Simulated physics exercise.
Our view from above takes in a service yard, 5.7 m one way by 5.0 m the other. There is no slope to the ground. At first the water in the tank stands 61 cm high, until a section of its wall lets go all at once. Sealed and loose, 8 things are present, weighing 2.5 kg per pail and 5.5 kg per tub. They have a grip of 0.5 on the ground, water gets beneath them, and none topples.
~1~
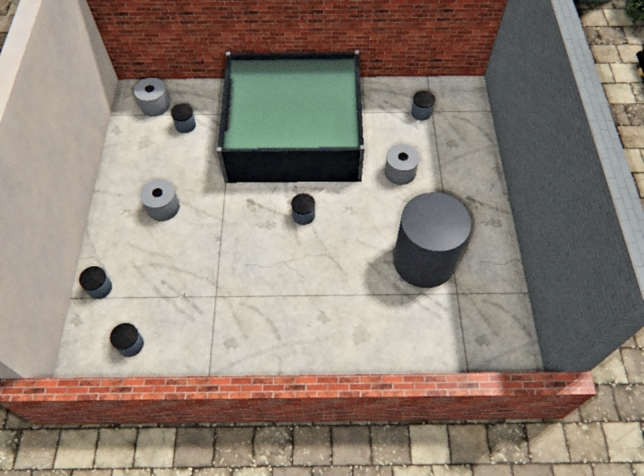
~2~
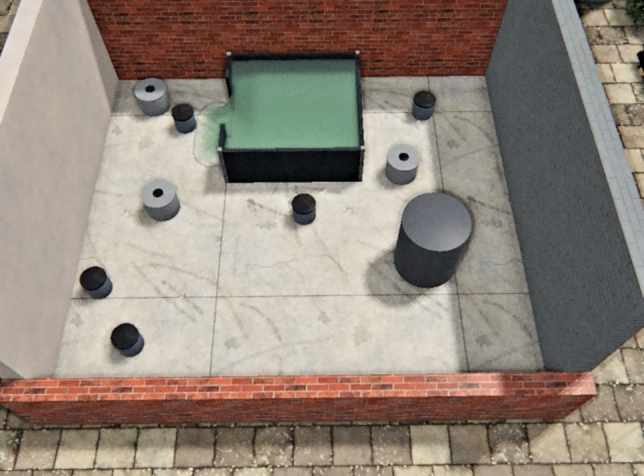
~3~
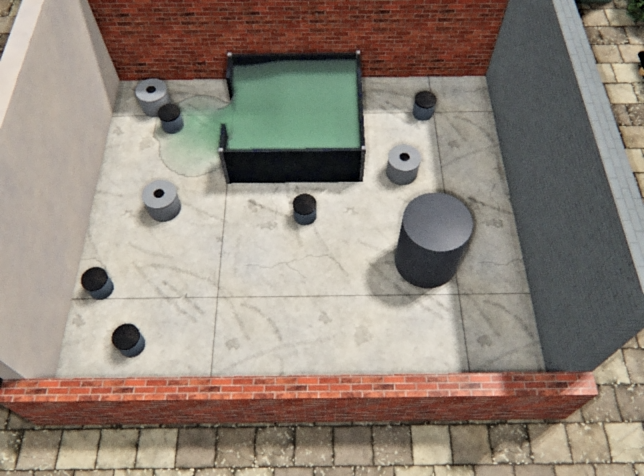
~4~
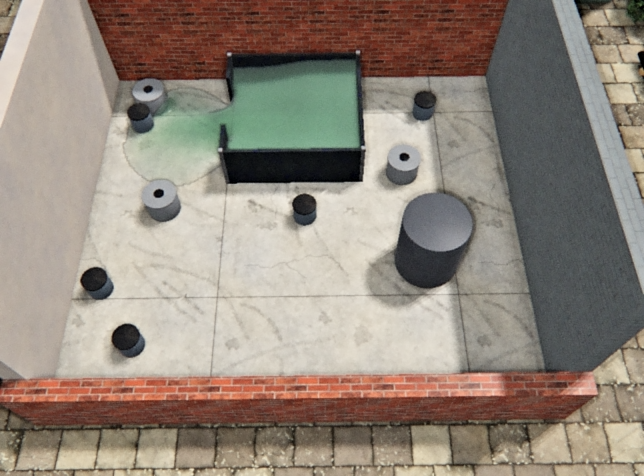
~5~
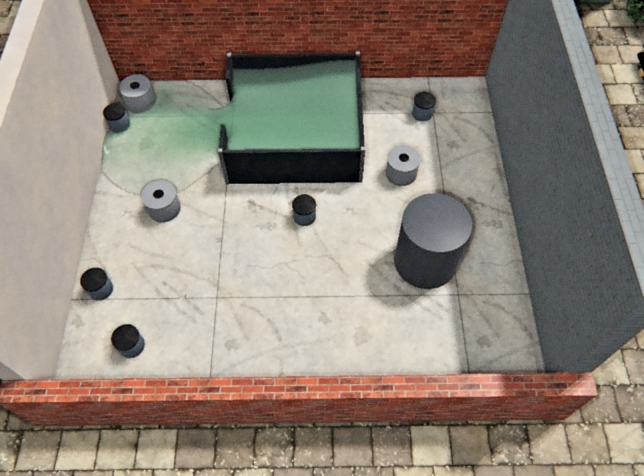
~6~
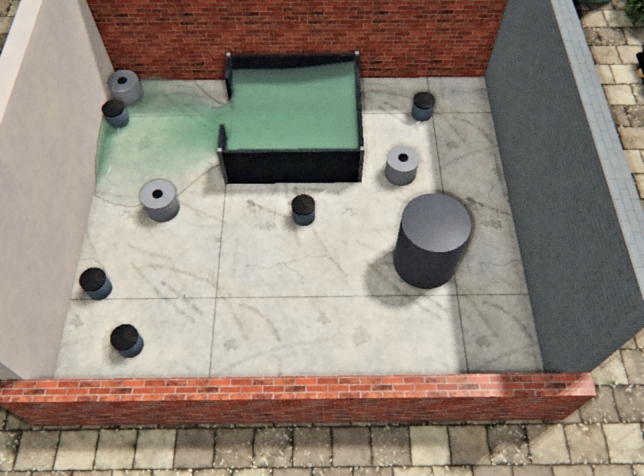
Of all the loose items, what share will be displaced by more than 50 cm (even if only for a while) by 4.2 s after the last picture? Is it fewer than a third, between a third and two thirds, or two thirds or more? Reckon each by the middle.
Mid band.
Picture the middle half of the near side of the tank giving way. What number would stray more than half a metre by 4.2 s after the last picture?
The answer then is 4.
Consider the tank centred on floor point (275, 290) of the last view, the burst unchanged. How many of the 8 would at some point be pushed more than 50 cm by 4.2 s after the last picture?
That would give 4.
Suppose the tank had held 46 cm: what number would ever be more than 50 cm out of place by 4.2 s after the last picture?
Then 5.
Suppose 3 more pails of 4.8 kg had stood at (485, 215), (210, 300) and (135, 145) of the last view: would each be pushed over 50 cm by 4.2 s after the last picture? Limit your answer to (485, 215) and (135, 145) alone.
Listed in order, the answers are inside half a metre followed by beyond half a metre.
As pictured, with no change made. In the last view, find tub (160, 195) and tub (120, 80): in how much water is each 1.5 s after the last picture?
Close to 3 and 29 centimetres.
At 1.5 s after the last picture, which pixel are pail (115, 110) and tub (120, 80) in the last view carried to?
Estimated pixels: (125, 68) and (152, 61).
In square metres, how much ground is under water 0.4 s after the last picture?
I'd put it close to 7.0 m2.
Then, 0.4 s after the last picture 2 of 8 are over 50 cm from their spots; 2 afloat.
Then, 1.5 s after the last picture 2 of 8 are over 50 cm from their spots; 2 afloat.
Then, 2.8 s after the last picture 4 of 8 are over 50 cm from their spots; 4 afloat.
Then, 4.2 s after the last picture 5 of 8 are over 50 cm from their spots, and 5 have been at some point; 3 afloat.
